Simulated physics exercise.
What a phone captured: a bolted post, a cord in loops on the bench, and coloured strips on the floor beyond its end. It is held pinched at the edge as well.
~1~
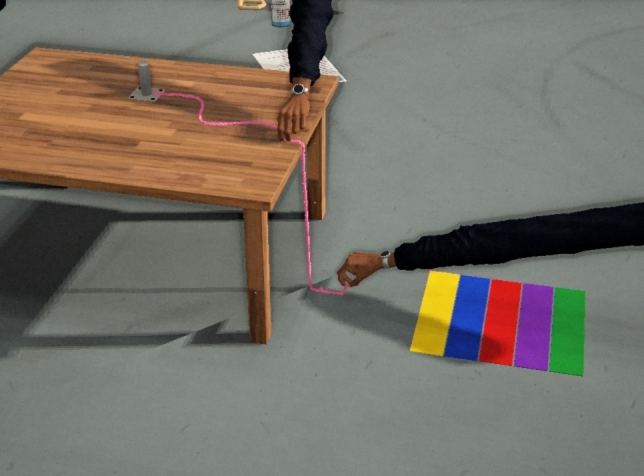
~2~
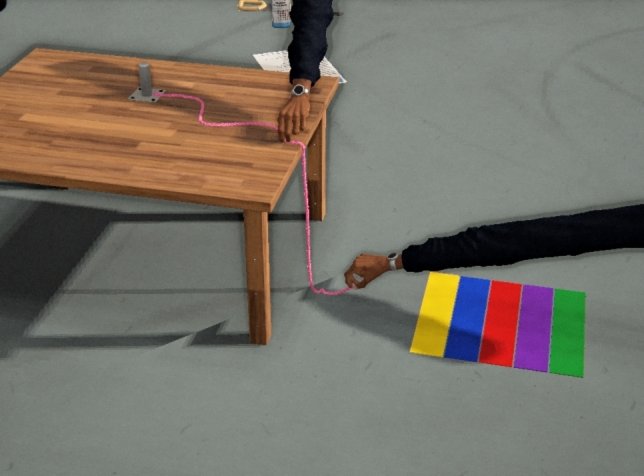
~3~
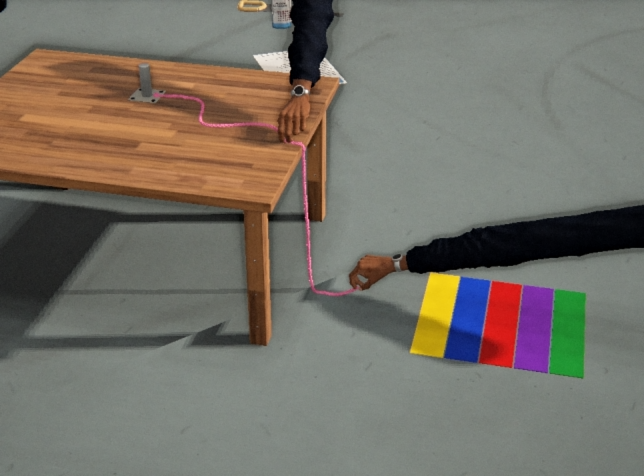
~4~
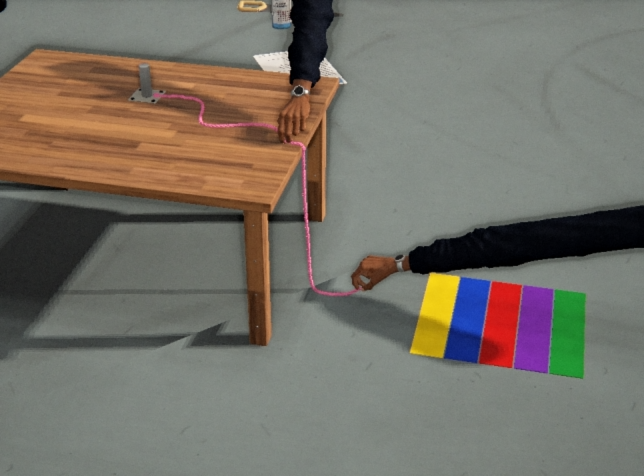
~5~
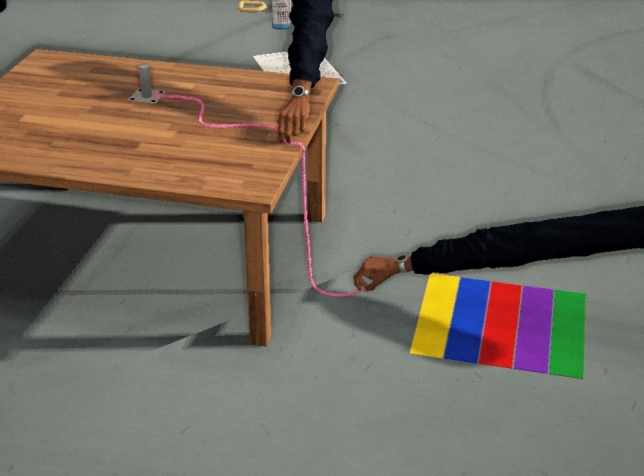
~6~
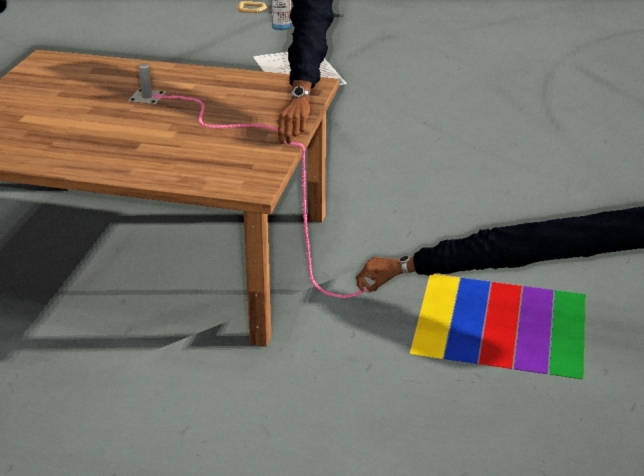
A hand near the floor draws the pink cord's end slightly right, then barely moves.
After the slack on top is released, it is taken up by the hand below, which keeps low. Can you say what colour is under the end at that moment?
Yes, it is red.
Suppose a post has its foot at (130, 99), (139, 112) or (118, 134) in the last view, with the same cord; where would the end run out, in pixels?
Going through the tries, you get (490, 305), then (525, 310), then (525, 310).
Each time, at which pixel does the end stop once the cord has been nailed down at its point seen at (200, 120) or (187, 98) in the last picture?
First try at (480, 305), second at (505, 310).
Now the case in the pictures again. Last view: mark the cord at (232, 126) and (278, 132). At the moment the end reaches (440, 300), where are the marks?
The first sits at about (263, 128) and the second at about (306, 145).
Soon after, end near (440, 300); over yellow.
After that, end near (485, 306); over blue.
At the stop, end near (512, 309); over red. It gets as far as the red strip.
